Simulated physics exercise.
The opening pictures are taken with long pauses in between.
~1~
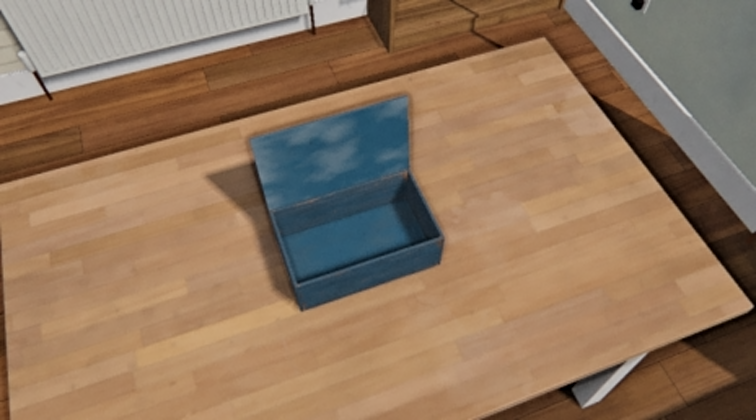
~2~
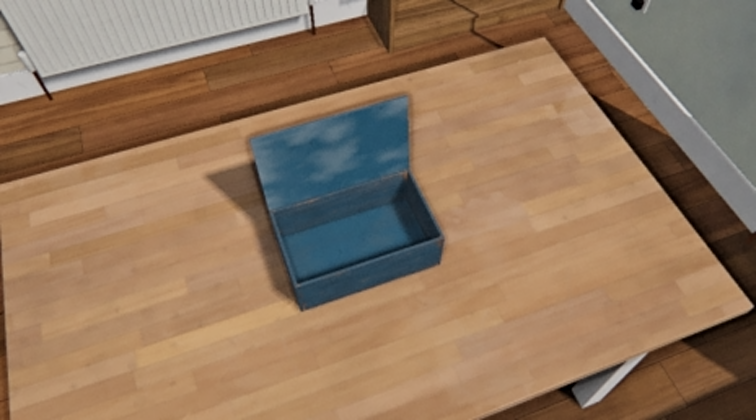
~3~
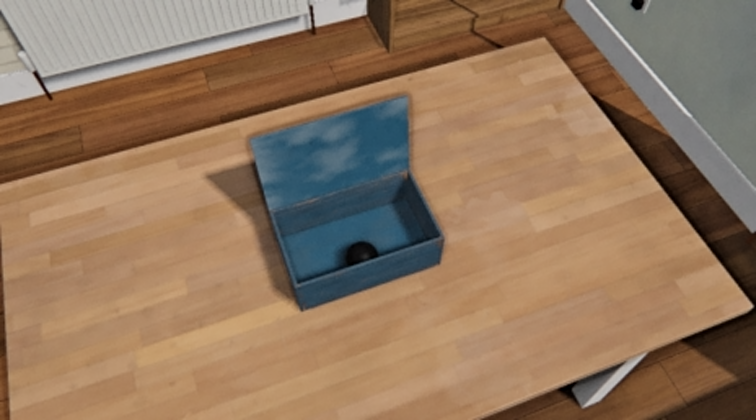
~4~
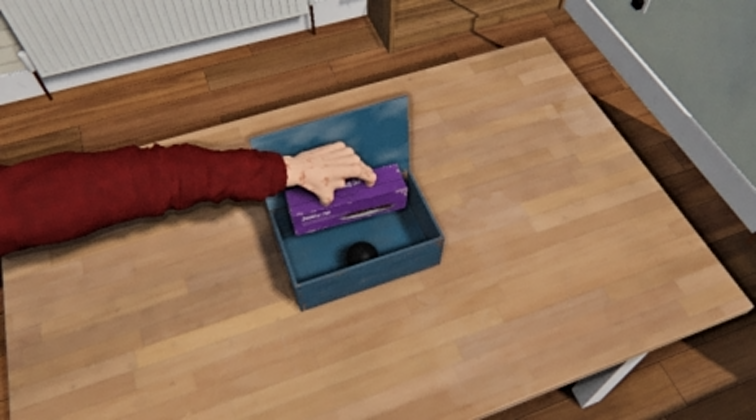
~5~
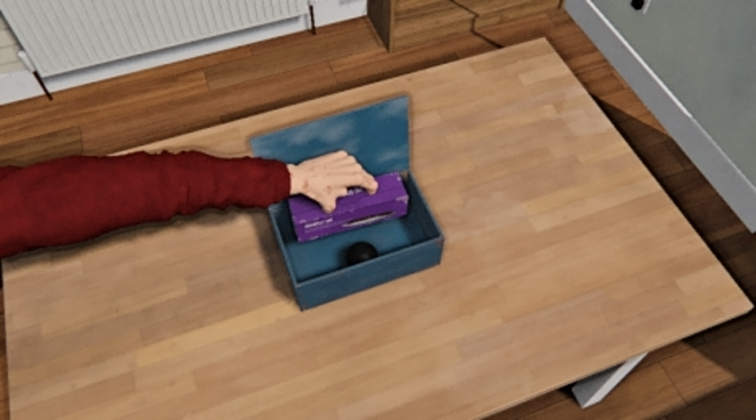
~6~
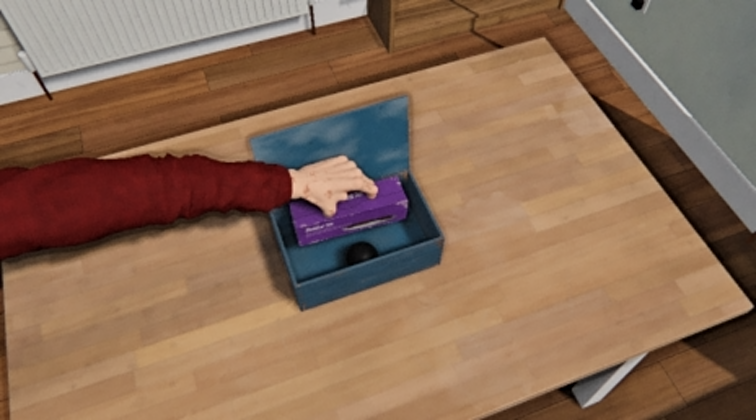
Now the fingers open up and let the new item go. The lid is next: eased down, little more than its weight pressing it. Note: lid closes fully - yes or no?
Yes.
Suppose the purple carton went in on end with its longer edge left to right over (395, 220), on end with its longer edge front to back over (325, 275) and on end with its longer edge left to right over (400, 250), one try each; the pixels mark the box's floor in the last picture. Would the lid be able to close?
With the first placement it remains raised; with the second it remains raised; with the third it remains raised.
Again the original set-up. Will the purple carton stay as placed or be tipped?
As it turns out, the purple carton keeps its original angle.
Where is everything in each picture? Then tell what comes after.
The last thing is not in view yet, in the first frame.
The last thing is not in view yet, in the second frame.
The last thing is not in view yet, in the third frame.
Still above its spot; purple carton (347, 199), in the fourth frame.
Still above its spot; purple carton (349, 207), in the fifth frame.
Put in, still held; purple carton (349, 211), in the sixth frame.
Then, 1.00 s past the last view, lid starting down; purple carton displaced a little near (350, 230).
Then, 1.80 s past the last view, lid 47° above the rim; purple carton displaced a little near (350, 230).
Then, 2.40 s past the last view, lid 3° above the rim; purple carton displaced a little near (350, 230).
Finally, lid shut; moved from the start, purple carton; black ball still in place. Final places as the last picture's camera would see them, purple carton near (350, 230).
